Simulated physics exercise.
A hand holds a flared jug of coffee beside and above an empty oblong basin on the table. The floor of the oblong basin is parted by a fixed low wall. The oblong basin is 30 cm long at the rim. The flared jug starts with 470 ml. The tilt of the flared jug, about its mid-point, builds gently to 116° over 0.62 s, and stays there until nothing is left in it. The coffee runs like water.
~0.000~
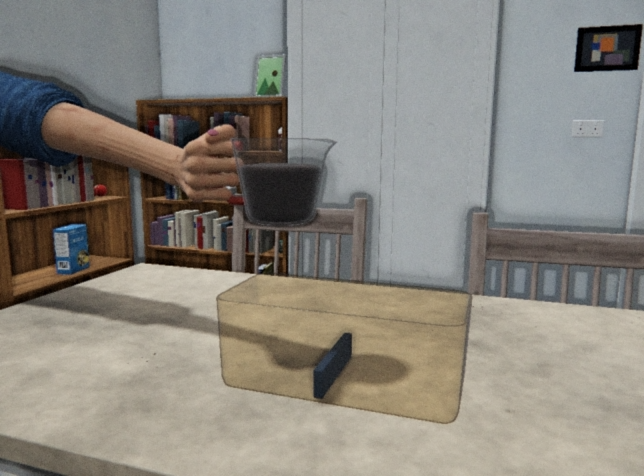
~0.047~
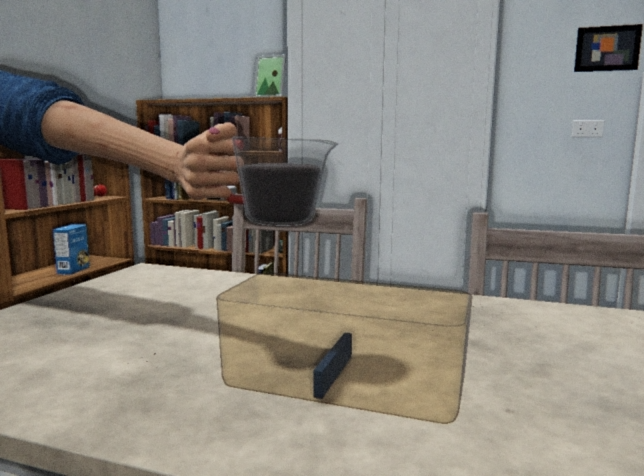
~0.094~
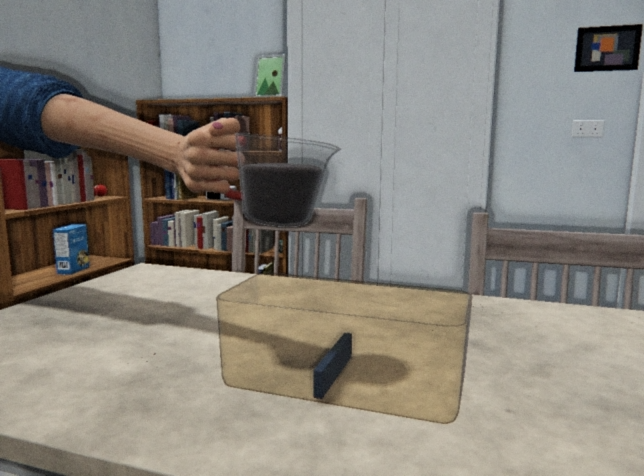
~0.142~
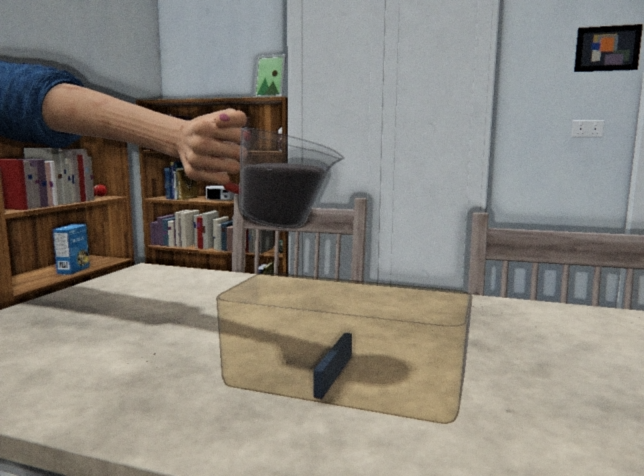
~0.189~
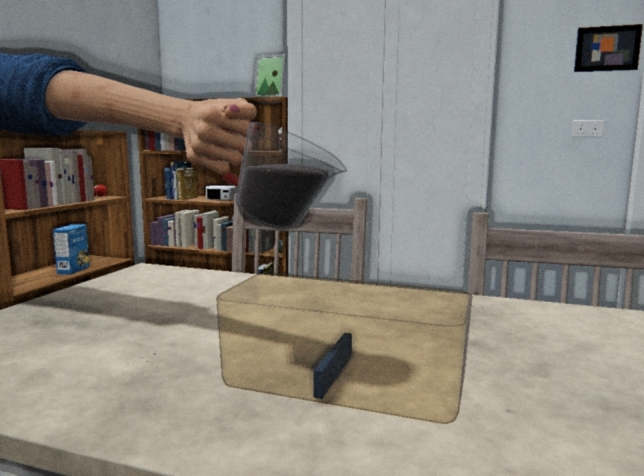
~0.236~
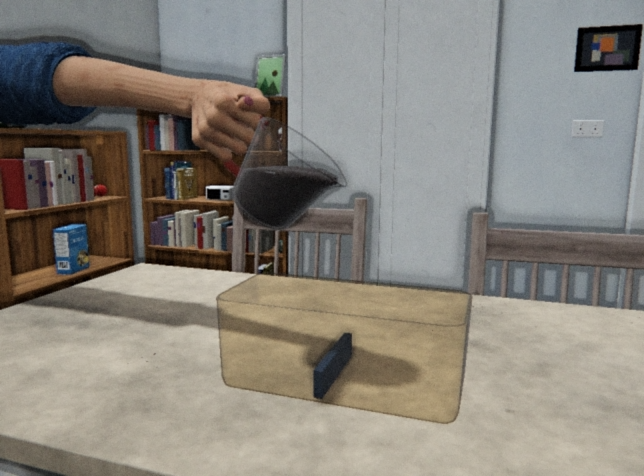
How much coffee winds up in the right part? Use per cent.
About 85 per cent.
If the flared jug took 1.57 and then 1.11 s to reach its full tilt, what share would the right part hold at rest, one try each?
In turn about 90 and 90 per cent.
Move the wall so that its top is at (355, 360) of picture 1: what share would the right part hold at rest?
In that case some 55 per cent.
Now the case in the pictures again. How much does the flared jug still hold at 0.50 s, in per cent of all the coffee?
About 38 per cent.
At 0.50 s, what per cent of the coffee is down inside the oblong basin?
About 26 per cent.
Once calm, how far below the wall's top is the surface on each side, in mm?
Left about 34 mm, right about 18 mm.
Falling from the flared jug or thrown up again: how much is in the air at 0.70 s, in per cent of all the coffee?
About 7 per cent.
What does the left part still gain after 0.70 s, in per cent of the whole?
About 3 per cent.
By 0.50 s the tilt is 106° and 37 per cent is still to pour, 0 is left of the wall and 27 right of it.
By 0.70 s the tilt is 116° and 1 per cent is still to pour, 9 is left of the wall and 82 right of it.
By 0.90 s the tilt is 116° and 0 per cent is still to pour, 12 is left of the wall and 85 right of it.
By 1.12 s the tilt is 116° and 0 per cent is still to pour, 13 is left of the wall and 85 right of it.
At rest 13 per cent lies left of the wall, 85 right of it and 2 outside.
